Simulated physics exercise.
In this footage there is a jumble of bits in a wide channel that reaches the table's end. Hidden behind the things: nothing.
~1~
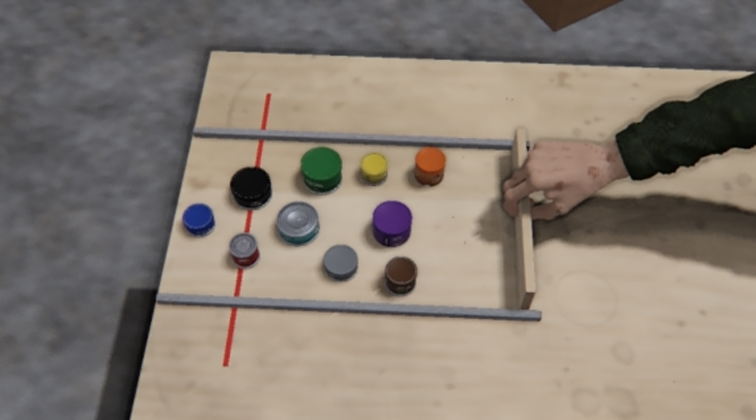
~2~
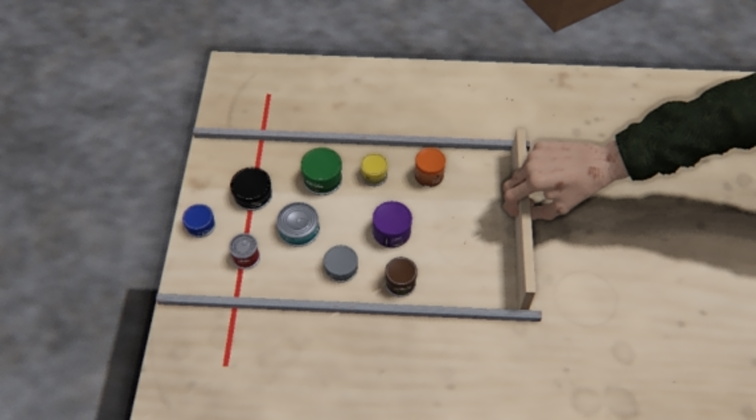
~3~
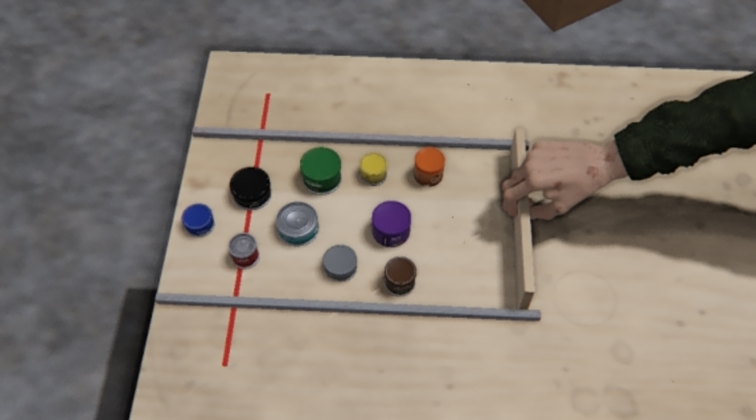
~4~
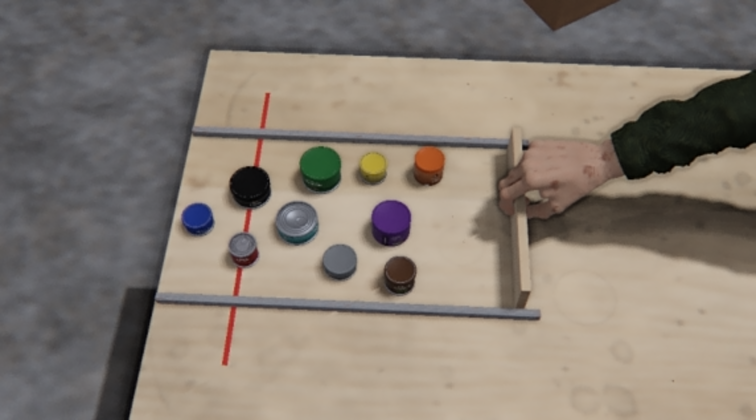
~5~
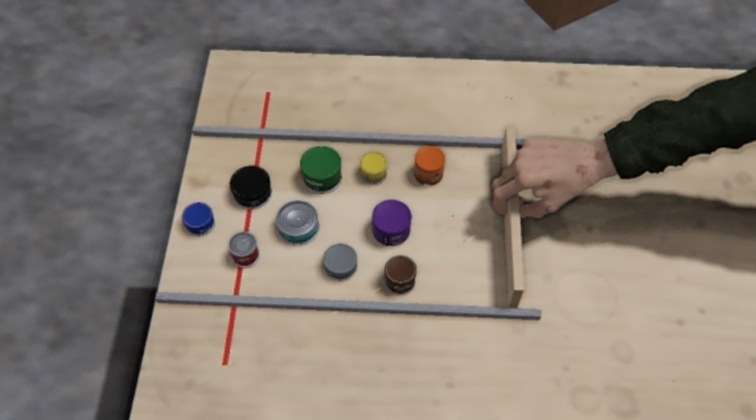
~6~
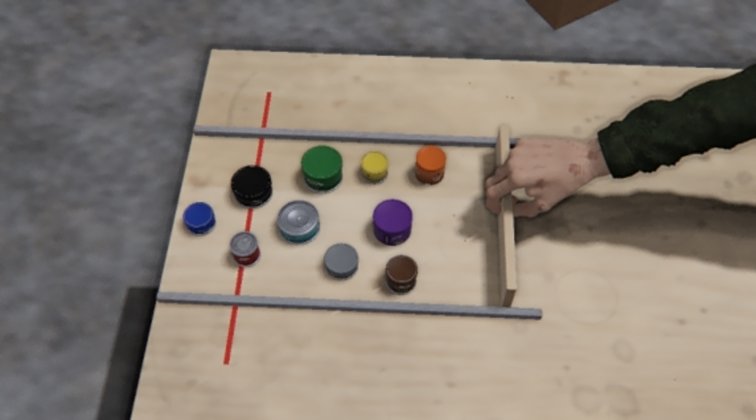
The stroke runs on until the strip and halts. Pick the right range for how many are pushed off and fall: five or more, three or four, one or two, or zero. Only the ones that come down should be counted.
The right range is one or two.
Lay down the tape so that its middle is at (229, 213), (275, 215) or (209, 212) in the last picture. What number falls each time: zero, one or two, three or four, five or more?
Counts for the three spots in order: 1 or 2; zero; 5 or more.
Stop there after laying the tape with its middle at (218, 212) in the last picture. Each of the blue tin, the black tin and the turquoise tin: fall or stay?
Blue tin goes off, black tin goes off, turquoise tin goes off.
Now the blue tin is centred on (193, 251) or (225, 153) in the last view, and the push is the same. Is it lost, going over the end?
Place by place, it holds its place, then holds its place.
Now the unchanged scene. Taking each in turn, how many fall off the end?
It comes to 1.
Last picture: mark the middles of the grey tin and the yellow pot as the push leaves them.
Looks like one lands around (226, 250), and the other around (218, 142).
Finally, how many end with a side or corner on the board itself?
Looks like 5 of them, all told.
Soon after, none off yet; blue tin at rest near (200, 219); black tin at rest near (252, 187); red tin at rest near (245, 249).
In the end, the number that fall off is one or two; gone, blue tin.
